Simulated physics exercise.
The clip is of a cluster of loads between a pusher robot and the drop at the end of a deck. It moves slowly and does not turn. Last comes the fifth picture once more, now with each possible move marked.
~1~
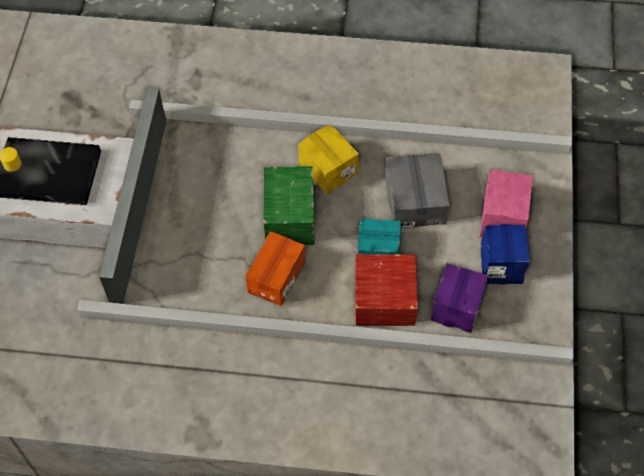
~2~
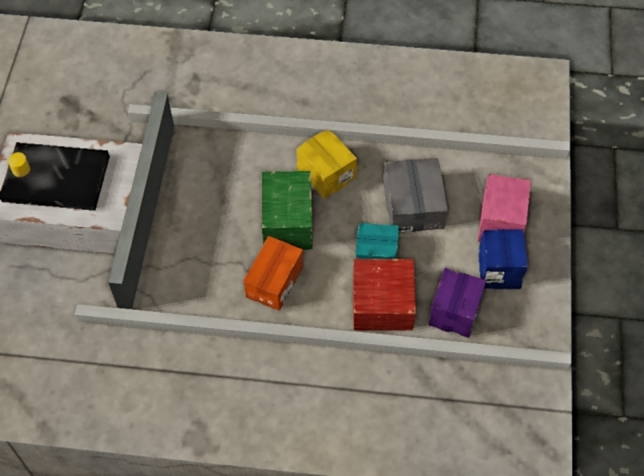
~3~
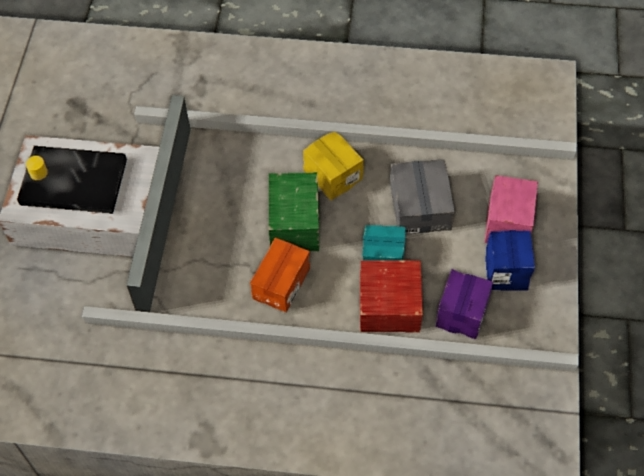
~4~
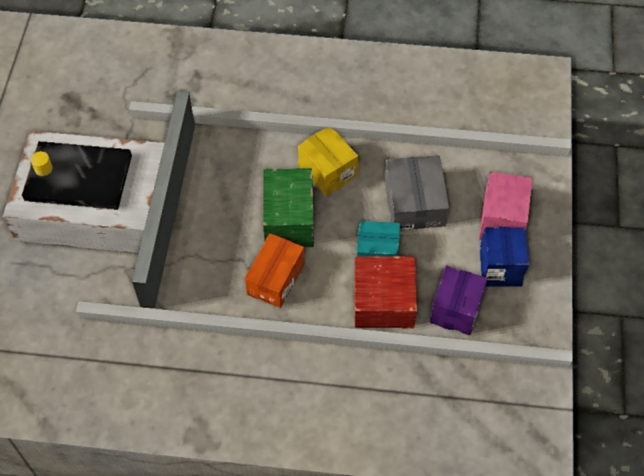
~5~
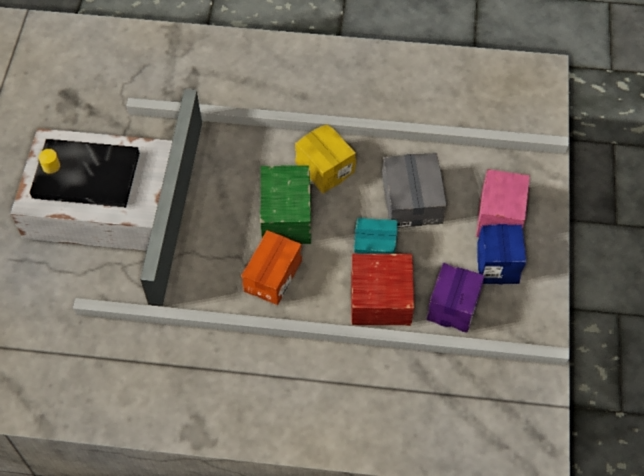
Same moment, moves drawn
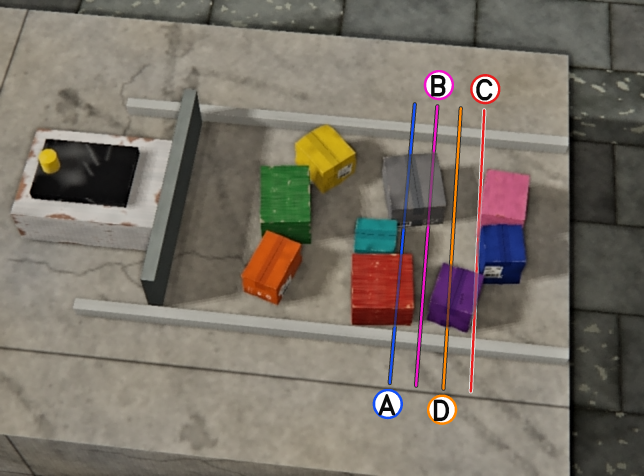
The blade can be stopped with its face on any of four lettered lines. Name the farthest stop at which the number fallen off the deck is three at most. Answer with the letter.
It should halt at C.
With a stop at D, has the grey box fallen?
No.
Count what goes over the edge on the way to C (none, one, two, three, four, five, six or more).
In all, three.
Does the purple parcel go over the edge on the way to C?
By then, yes.
On the marked copy, A at (403, 233); B at (428, 235); C at (478, 240); D at (453, 237).
With C. Early on, robot (201, 182); orange parcel (299, 270); green crate (313, 208).
Further on, robot (313, 193); pink crate (524, 208); purple parcel (512, 304).
At the end, robot (398, 201); pink crate over the edge; blue box over the edge; three fallen.
As for the rest, A is within the limit but short; B is within the limit but short; D is within the limit but short.
